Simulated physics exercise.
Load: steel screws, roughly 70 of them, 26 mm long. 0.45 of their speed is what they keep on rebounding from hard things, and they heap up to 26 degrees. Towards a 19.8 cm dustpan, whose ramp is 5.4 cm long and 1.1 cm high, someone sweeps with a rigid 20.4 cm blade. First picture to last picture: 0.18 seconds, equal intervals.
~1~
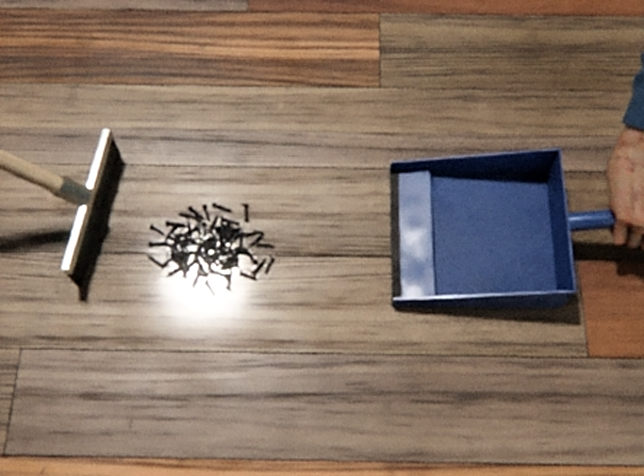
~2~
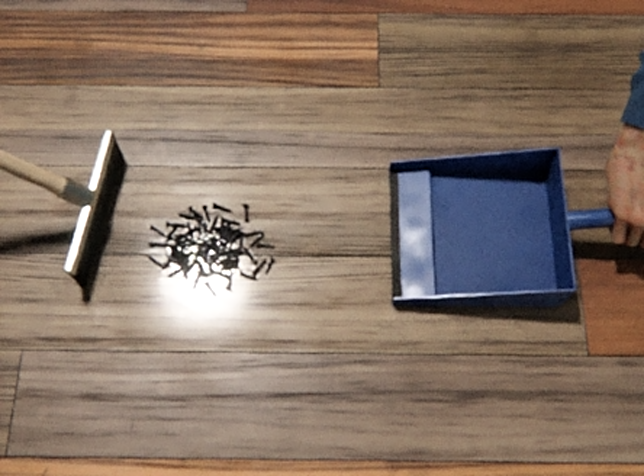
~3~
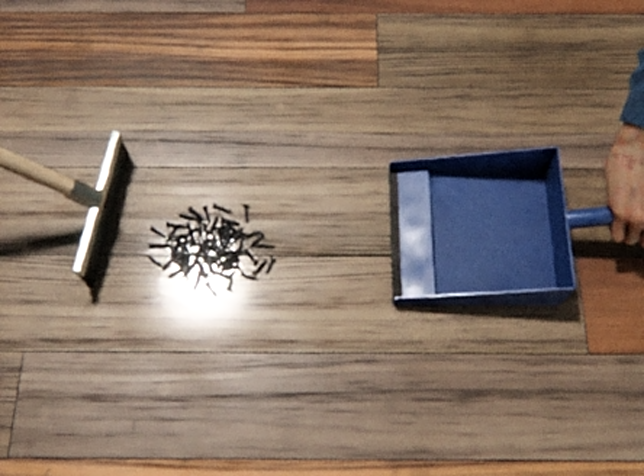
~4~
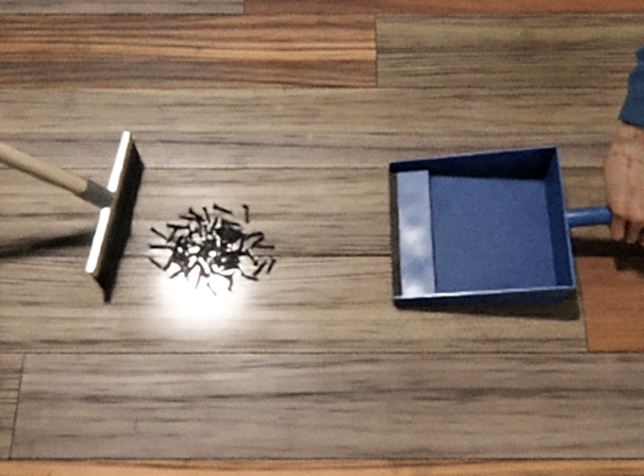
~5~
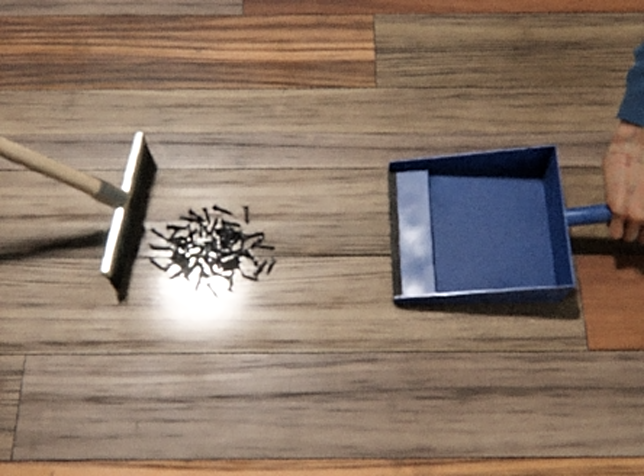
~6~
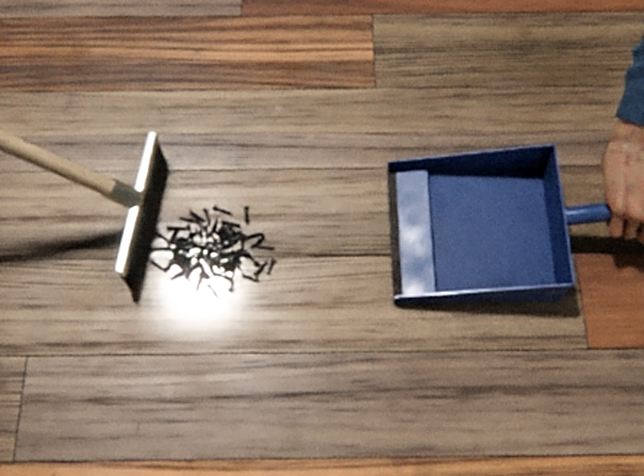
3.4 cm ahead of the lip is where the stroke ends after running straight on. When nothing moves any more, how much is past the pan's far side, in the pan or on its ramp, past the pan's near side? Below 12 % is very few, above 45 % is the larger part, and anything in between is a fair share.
Past the pan's far side: Very few, in the pan or on its ramp: Very few, past the pan's near side: Very few.
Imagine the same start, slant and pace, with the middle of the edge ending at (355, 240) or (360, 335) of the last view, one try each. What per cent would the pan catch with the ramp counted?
Some 0 per cent on the first try, 0 per cent on the second.
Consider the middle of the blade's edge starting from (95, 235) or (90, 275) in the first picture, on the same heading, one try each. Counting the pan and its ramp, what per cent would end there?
5 and 5 per cent, roughly.
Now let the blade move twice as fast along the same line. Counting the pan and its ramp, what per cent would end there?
It would be near 35 per cent.
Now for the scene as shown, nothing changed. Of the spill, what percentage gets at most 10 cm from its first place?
That share is some 10 percent.
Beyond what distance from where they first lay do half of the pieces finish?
22 cm, roughly.
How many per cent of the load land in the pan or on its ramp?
Estimate: Close to 0 %.
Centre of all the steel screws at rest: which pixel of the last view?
Roughly pixel (366, 246).
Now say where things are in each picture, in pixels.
The first picture shows blade from (68, 270) to (108, 136), moved 0.0 cm, 0 of the pieces shifted so far; middle of the pieces at (208, 248); pan at (486, 237).
The second picture shows blade from (71, 271) to (110, 137), moved 0.3 cm, 0 of the pieces shifted so far; middle of the pieces at (208, 249).
The third picture shows blade from (80, 272) to (117, 138), moved 1.3 cm, 0 of the pieces shifted so far; middle of the pieces at (209, 249).
The fourth picture shows blade from (93, 272) to (129, 138), moved 2.8 cm, 0 of the pieces shifted so far; middle of the pieces at (209, 250).
The fifth picture shows blade from (107, 272) to (141, 139), moved 4.6 cm, 0 of the pieces shifted so far; middle of the pieces at (209, 251).
The sixth picture shows blade from (122, 272) to (154, 139), moved 6.3 cm, 0 of the pieces shifted so far; middle of the pieces at (210, 251); pan at (485, 233).
Then, 0.30 s after the last picture, middle of the blade 20 cm from the lip; 0 % over the lip, far side 0 %, near side 0 %.
Then, 0.50 s after the last picture, middle of the blade 10 cm from the lip; 0 % over the lip, far side 0 %, near side 5 %.
Then, 0.82 s after the last picture, middle of the blade 5 cm from the lip; 0 % over the lip, far side 0 %, near side 5 %.
In the end, far side 0 %, pan 0 %, near side 5 %, in front of the lip or behind the blade 95 %.
